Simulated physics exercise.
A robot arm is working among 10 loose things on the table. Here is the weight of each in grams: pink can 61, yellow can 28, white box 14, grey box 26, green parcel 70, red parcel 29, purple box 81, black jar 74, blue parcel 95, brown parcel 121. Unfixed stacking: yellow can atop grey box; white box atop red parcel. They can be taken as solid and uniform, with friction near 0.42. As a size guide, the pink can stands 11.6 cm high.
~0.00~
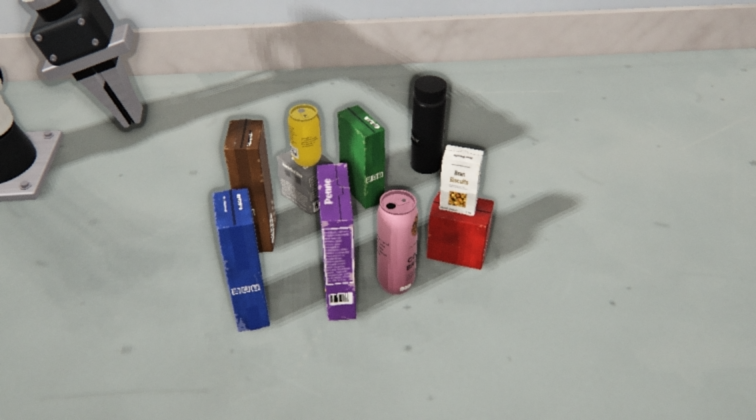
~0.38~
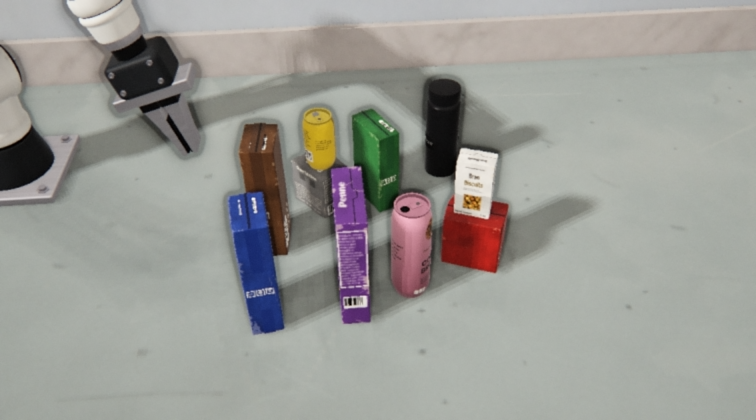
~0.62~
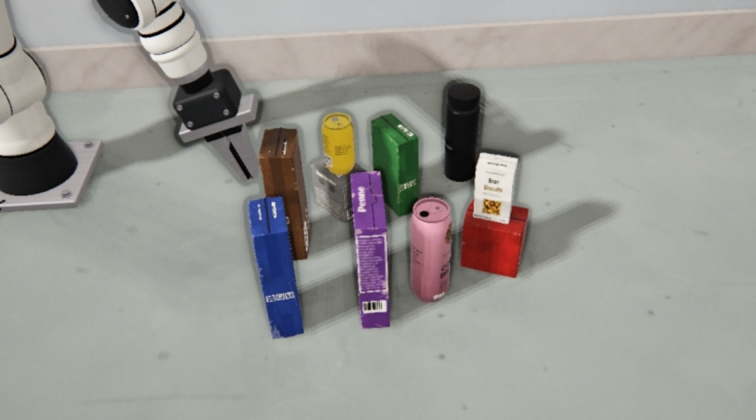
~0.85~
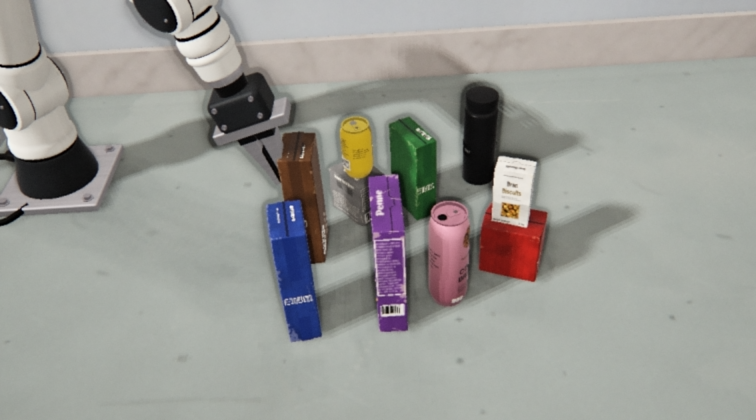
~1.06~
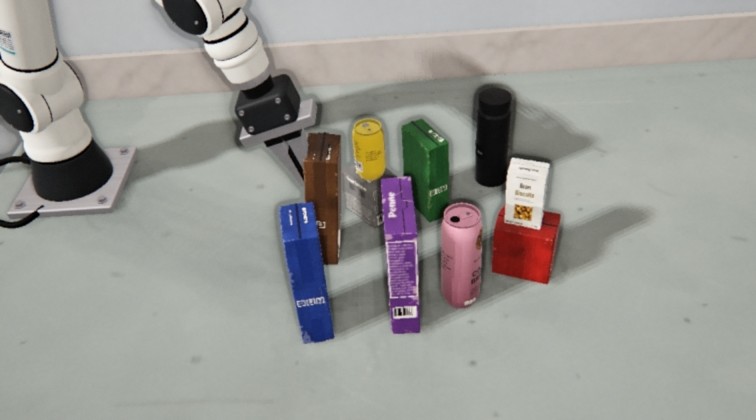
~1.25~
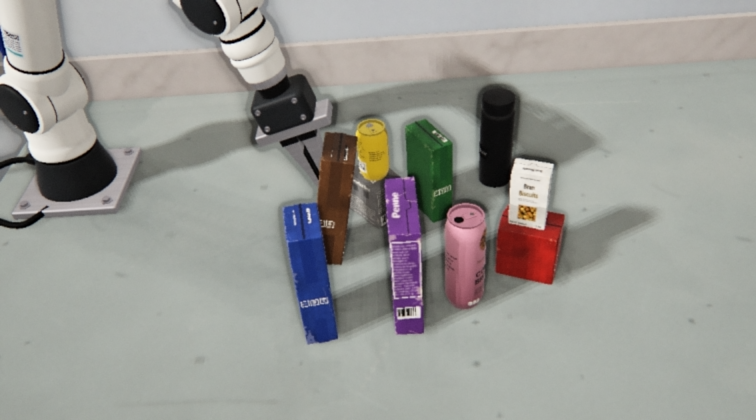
A robot arm reaches in from the left and tips a brown parcel slightly to the right on a pale grey-green table, seen from above at an angle. Around it stand blue and green parcels, a purple box, a pink can and a black jar, with a yellow can on a grey box and a white box on a red parcel. The view drifts left, so everything slides rightward, as the gripper closes in and the parcel leans.
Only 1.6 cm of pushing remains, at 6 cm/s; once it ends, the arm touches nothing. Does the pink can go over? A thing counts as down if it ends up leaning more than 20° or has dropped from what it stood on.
Looks like it stays on its bottom.
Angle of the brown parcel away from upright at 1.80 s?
About 90°.
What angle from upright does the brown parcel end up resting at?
Close to 90 degrees off vertical in the end.
By 1.50 s, tilt brown parcel 20°.
By 1.80 s, tilt brown parcel 90°.
By 2.25 s, tilt brown parcel 90°.
In the end brown parcel is over (lying or leaning past 20°); 9 still stand.
